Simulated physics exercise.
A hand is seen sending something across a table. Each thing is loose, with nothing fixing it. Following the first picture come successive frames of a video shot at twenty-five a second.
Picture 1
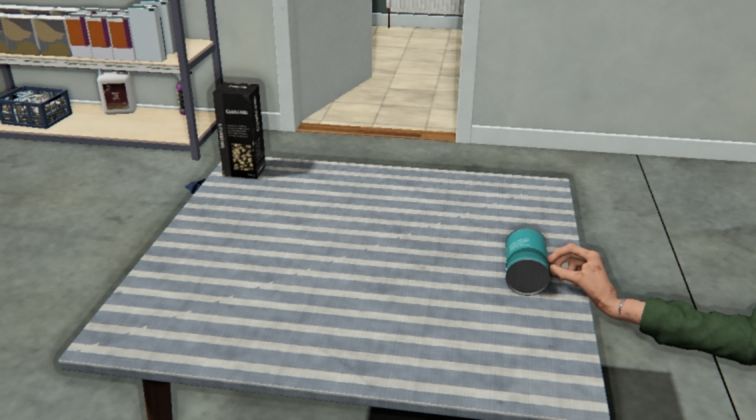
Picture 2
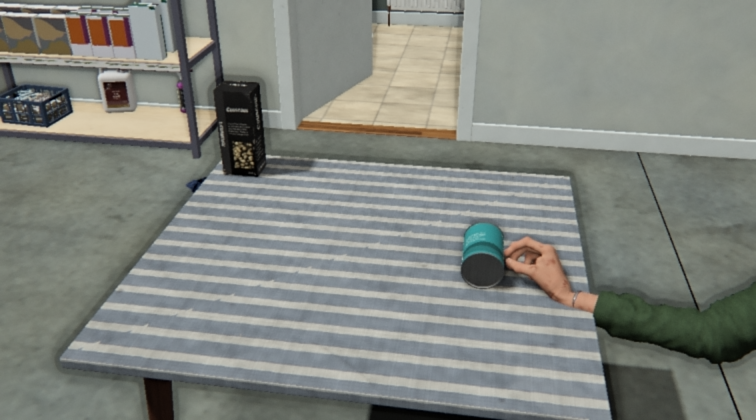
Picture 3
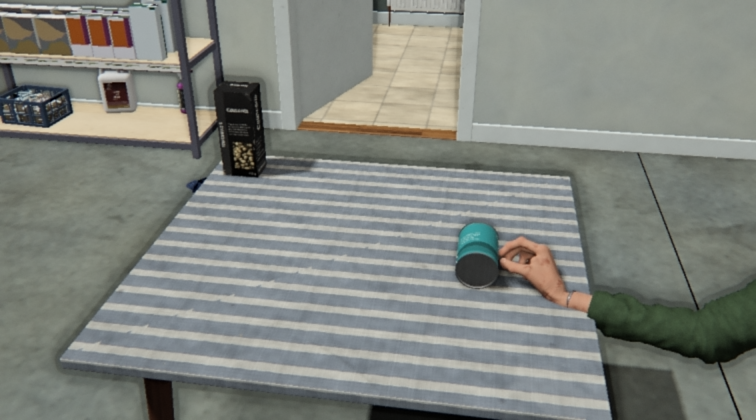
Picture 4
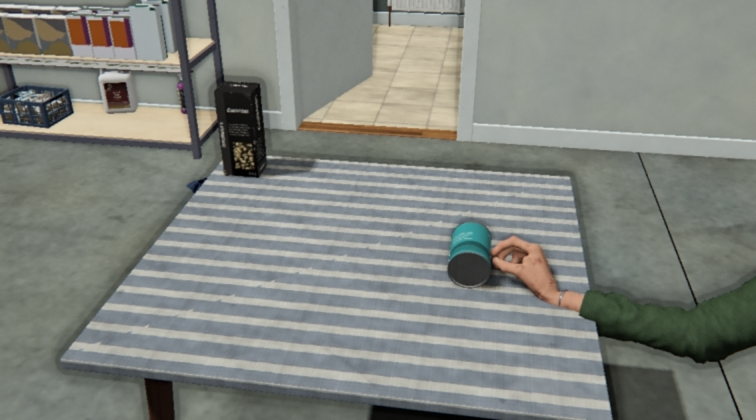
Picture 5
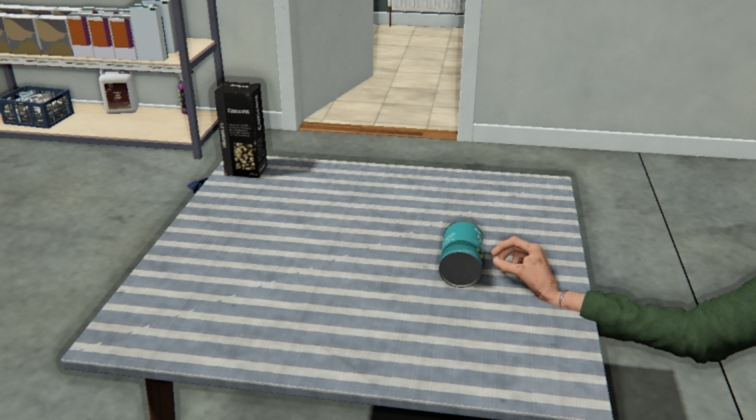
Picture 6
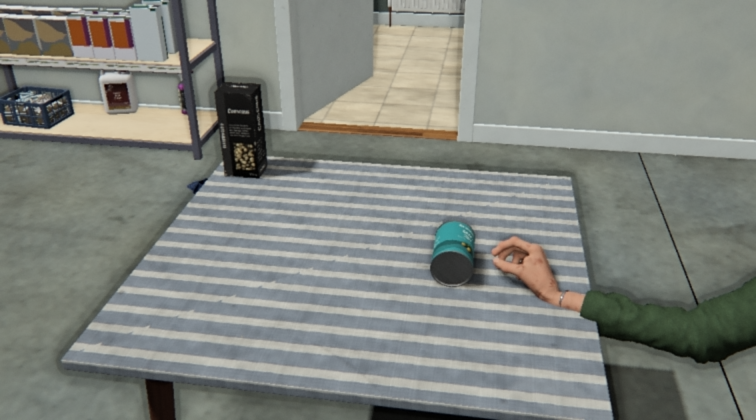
Turquoise tin lying on its side moving left across a striped table, pushed by a hand, then rolling slightly clear of the fingers.
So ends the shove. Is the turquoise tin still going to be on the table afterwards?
Safe on the tabletop.
Then, 0.20 s past the last view, turquoise tin displaced about its own width near (415, 250).
Then, 0.50 s past the last view, turquoise tin displaced well along near (368, 246).
Then, 0.90 s past the last view, turquoise tin displaced well along near (326, 242).
Finally, moved from the start, turquoise tin. Final places as the last picture's camera would see them, turquoise tin near (307, 240).
